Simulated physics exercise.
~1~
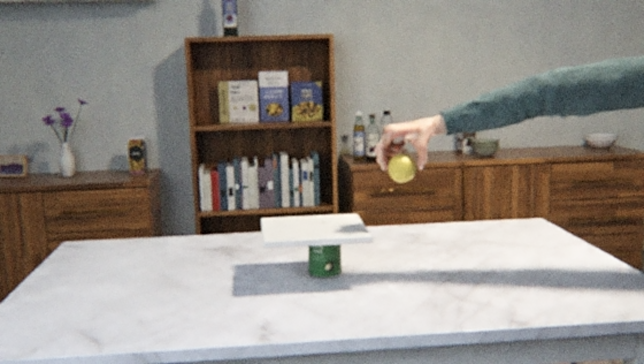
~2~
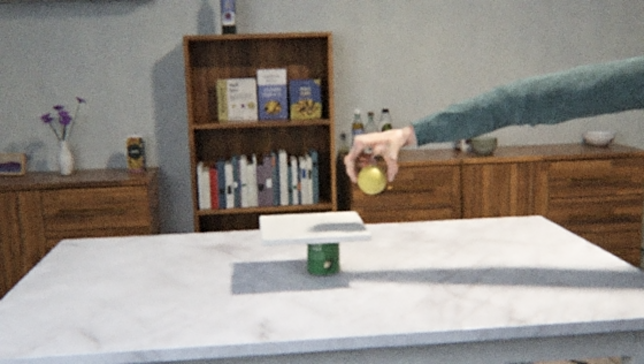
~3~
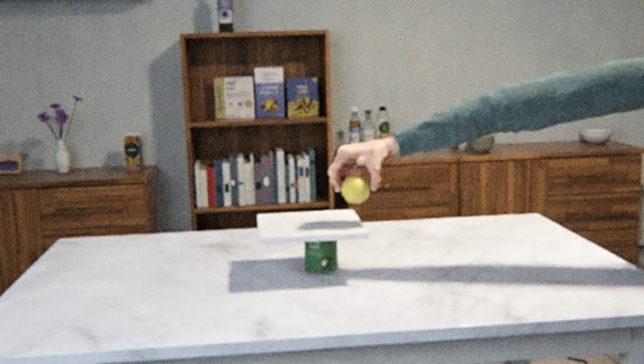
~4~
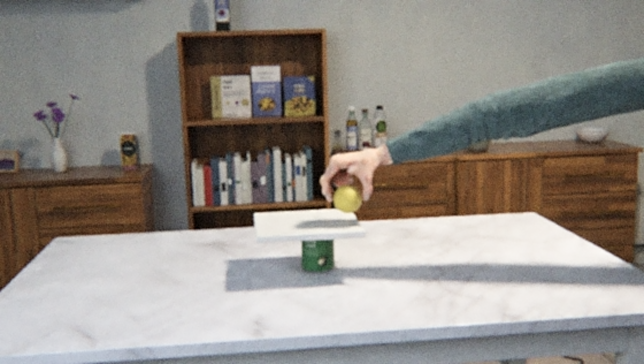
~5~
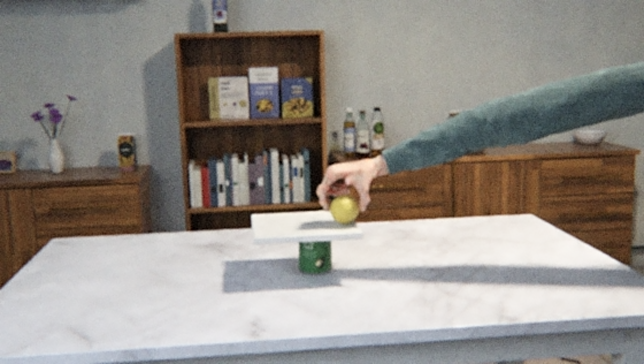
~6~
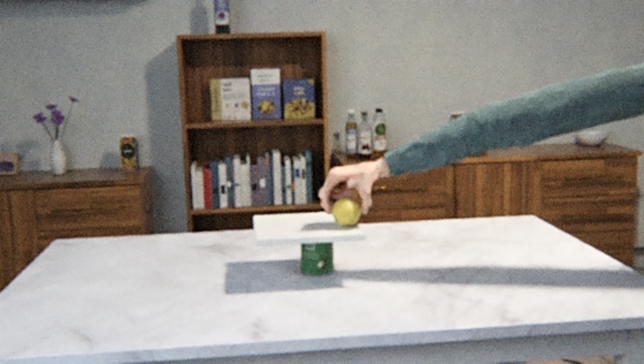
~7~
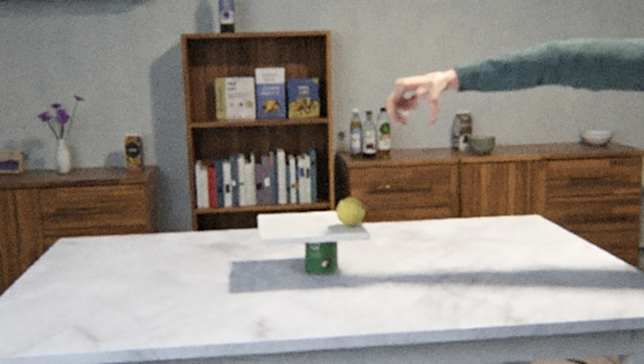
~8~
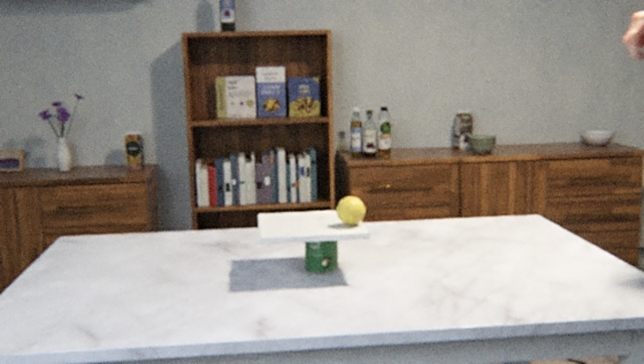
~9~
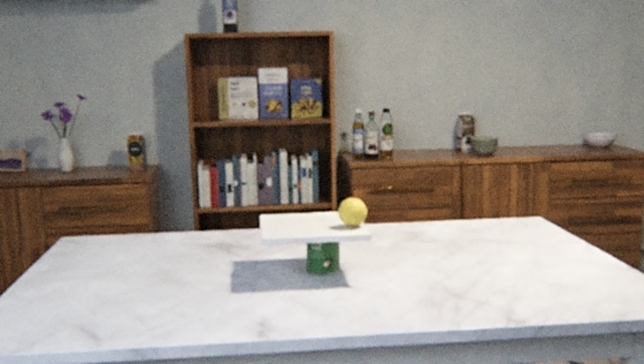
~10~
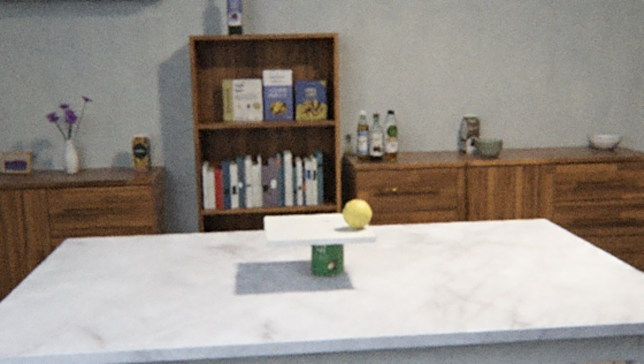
A yellow lemon, held in the fingertips of a hand reaching in from the right, moves left above a marble-topped table. Below it, a flat white lid lies across a small green tin, forming a little tower in front of a bookcase and wooden cabinets. The hand carries the lemon further left and lowers it onto the right side of the lid, holding it there briefly. Then the fingers let go, and the arm draws back to the right and out of view. The lemon stays resting near the lid's right edge, and the stack remains standing, still and level.
